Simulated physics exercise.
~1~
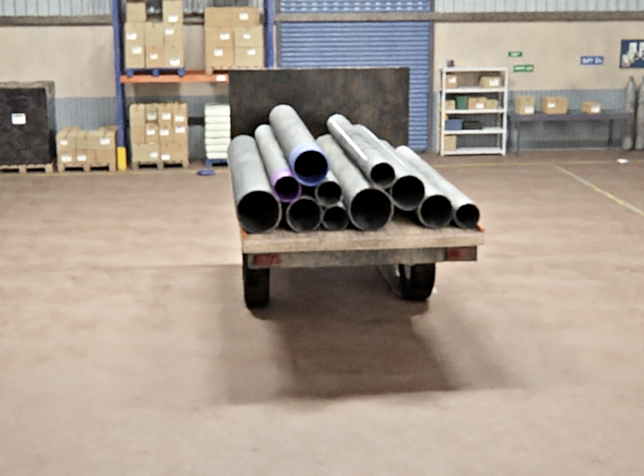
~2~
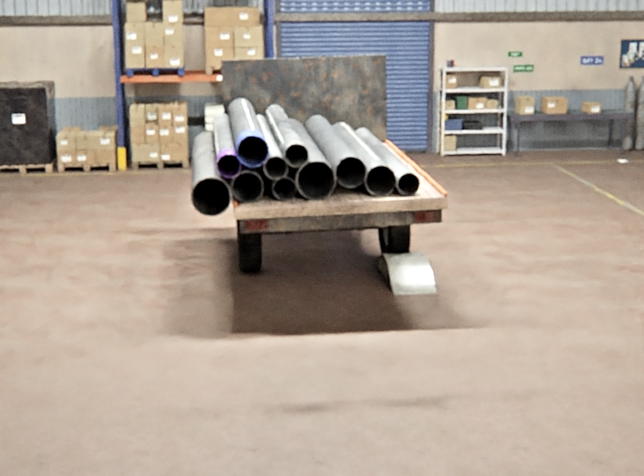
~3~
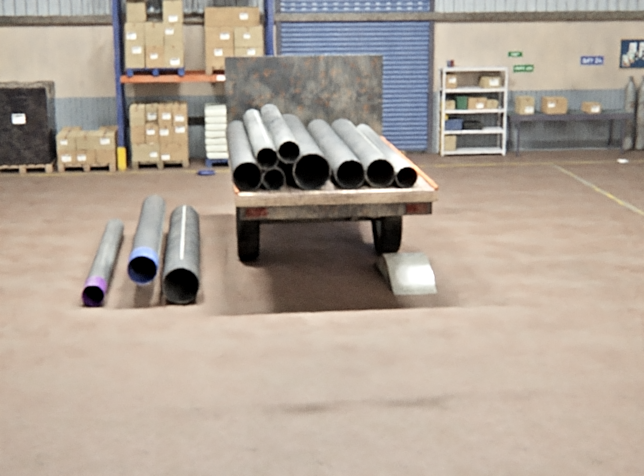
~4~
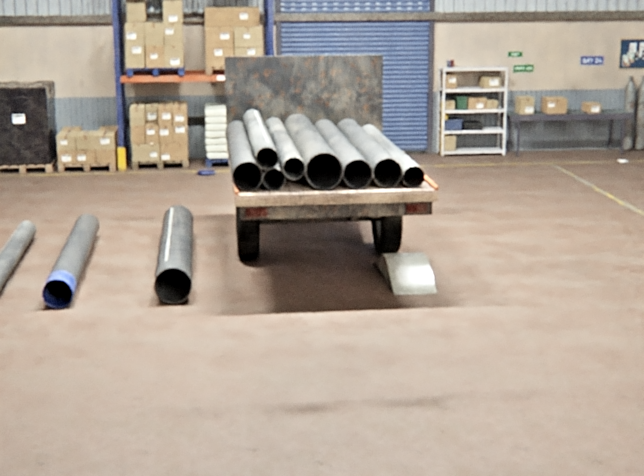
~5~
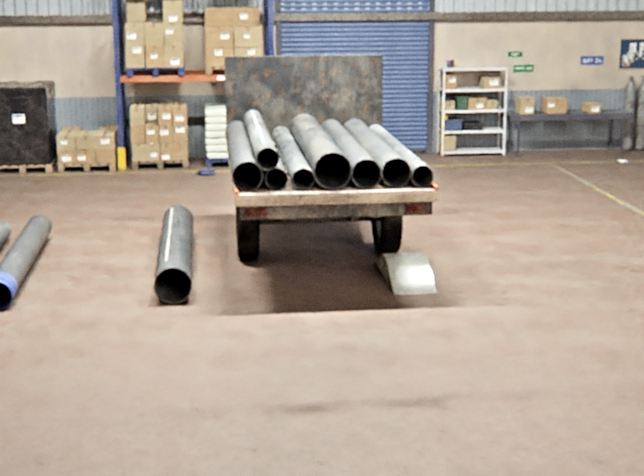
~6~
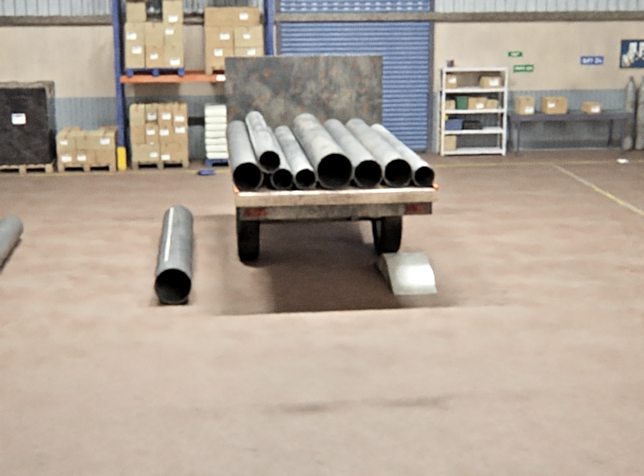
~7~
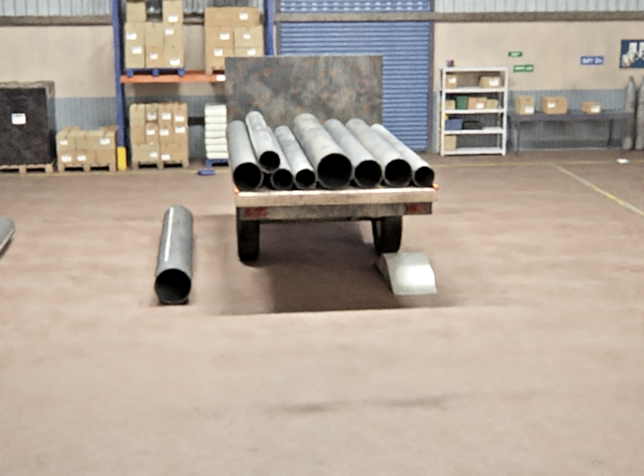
A flat trailer tips over a hump, and three pipes drop off and roll left.
